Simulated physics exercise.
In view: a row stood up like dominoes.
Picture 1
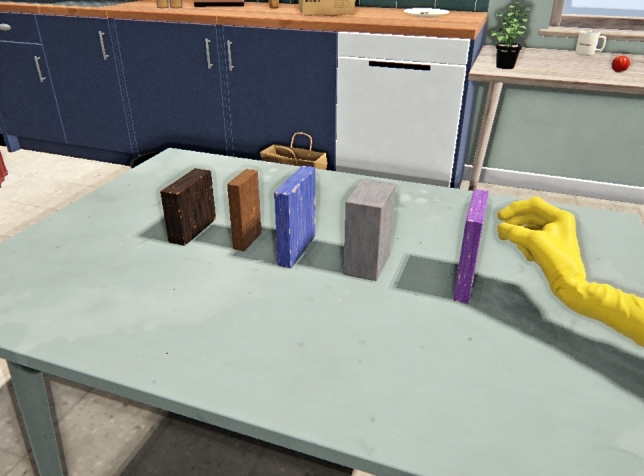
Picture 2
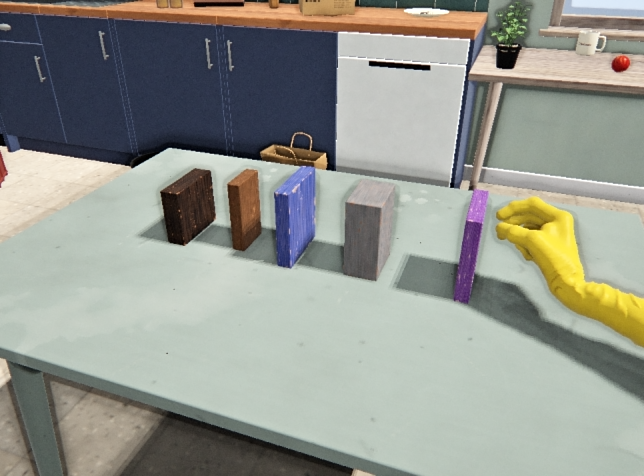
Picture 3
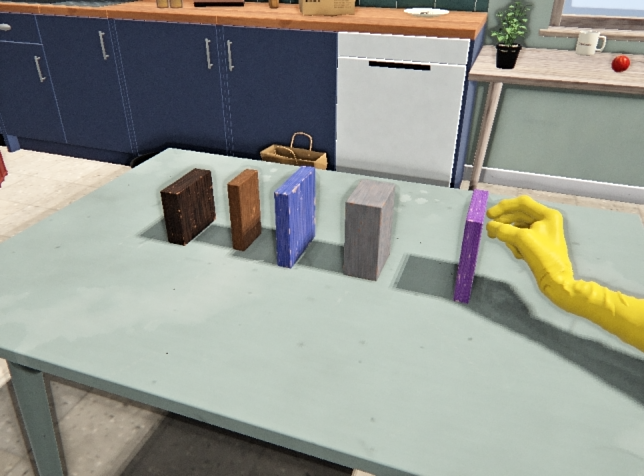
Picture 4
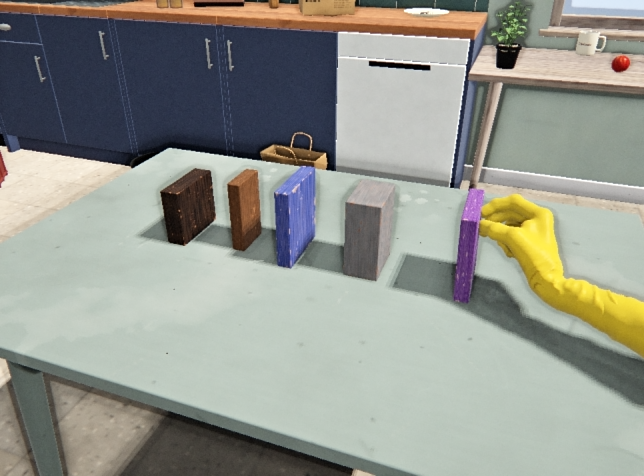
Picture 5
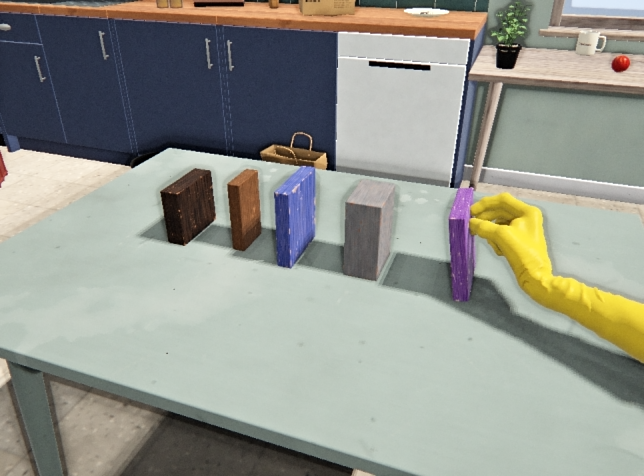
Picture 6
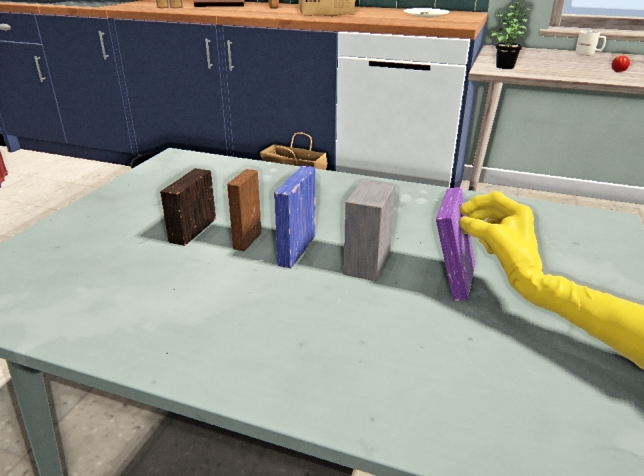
Yellow-gloved hand reaching left to a purple block and tilting it toward four other upright blocks on a pale green table.
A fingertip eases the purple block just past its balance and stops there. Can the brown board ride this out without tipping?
The brown board stays upright.
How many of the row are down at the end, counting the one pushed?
1 of them.
Then, 0.20 s past the last view, purple block 64° over.
Then, 0.30 s past the last view, purple block 90° over; grey block displaced a little.
Finally, all 3 still in place. Final places as the last picture's camera would see them, brown board near (246, 210).
